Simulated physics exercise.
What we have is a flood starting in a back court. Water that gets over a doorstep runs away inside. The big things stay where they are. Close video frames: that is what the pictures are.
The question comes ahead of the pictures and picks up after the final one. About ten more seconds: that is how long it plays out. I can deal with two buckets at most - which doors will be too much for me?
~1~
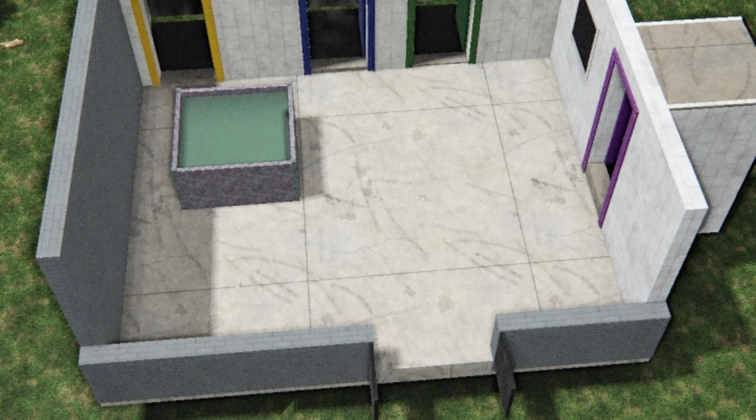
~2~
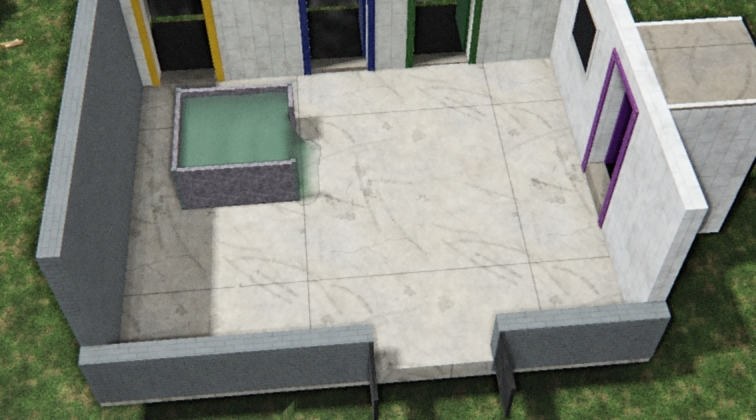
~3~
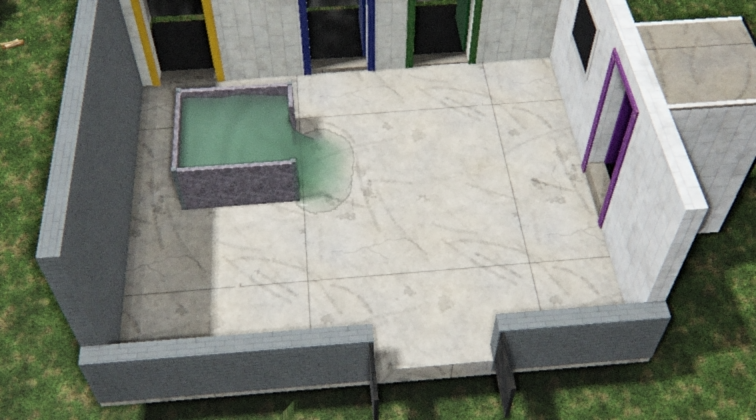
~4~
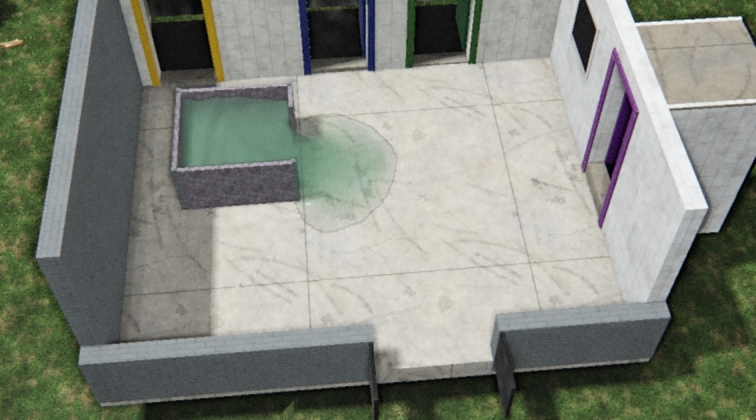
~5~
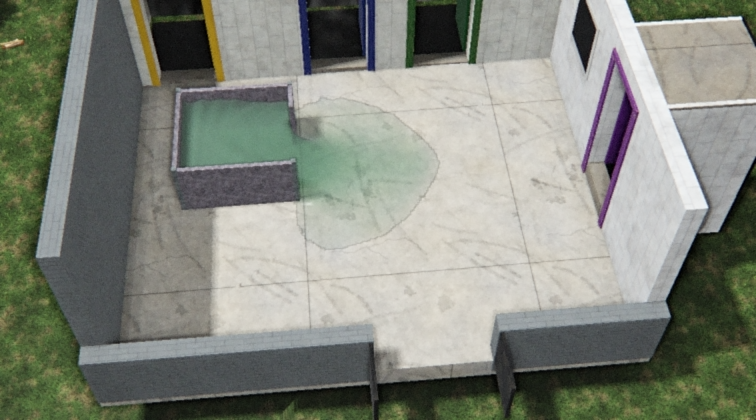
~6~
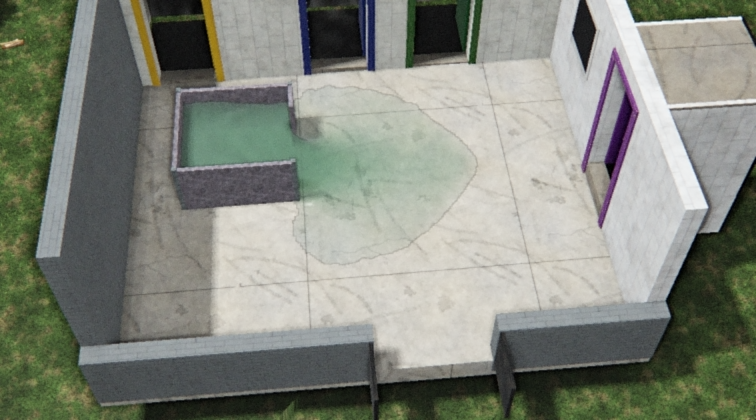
Here is how it goes: The purple door will be manageable; the blue door will be manageable; the green door will be too much; the yellow door will be manageable.
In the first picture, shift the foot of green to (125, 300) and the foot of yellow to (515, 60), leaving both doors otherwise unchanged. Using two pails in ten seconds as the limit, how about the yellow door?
Note: Yellow beats the limit.
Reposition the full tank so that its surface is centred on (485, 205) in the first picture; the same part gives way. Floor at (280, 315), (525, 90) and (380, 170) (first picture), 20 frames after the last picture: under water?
Soaked, soaked, parched.
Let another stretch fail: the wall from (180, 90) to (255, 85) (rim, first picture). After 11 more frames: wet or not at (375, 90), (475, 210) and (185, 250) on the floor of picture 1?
In turn: Inundated, then untouched, then untouched.
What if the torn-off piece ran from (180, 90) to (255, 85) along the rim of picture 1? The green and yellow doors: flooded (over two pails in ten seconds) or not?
As for the doors, green doesn't reach it and yellow gets past it.
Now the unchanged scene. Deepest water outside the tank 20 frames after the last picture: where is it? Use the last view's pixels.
About (629, 331).
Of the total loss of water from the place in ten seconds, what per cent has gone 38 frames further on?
Near 60 in a hundred.
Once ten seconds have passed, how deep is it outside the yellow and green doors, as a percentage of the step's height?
Estimate, in order: 110 and 120 percent.
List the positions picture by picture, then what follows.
The first frame shows still water in the tank at (235, 129).
In the second frame, the front is at (307, 143), out from the gap at (293, 158).
In the third frame, the front is at (343, 143), out from the gap at (293, 161).
In the fourth frame, water pours out at (293, 162) and has run to (388, 152).
In the fifth frame, the front is at (429, 152), out from the gap at (293, 162).
In the sixth frame, the front is at (469, 170), out from the gap at (293, 162).
A moment on, water covers 45 % of the floor; the purple door wet at the sill, nothing in, the blue door wet at the sill, nothing in, the green door wet at the sill, nothing in, the yellow door not reached.
Next, water covers 60 % of the floor; the purple door wet at the sill, nothing in, the blue door wet at the sill, nothing in, the green door under two buckets in, the yellow door not reached.
Then, water covers 55 % of the floor; the purple door wet at the sill, nothing in, the blue door wet at the sill, nothing in, the green door under two buckets in, the yellow door not reached.
Later, water covers 70 % of the floor; the purple door wet at the sill, nothing in, the blue door wet at the sill, nothing in, the green door over two buckets in, the yellow door not reached.
In the end, water covers 95 % of the floor; the purple door wet at the sill, nothing in, the blue door wet at the sill, nothing in, the green door over two buckets in, the yellow door under two buckets in.
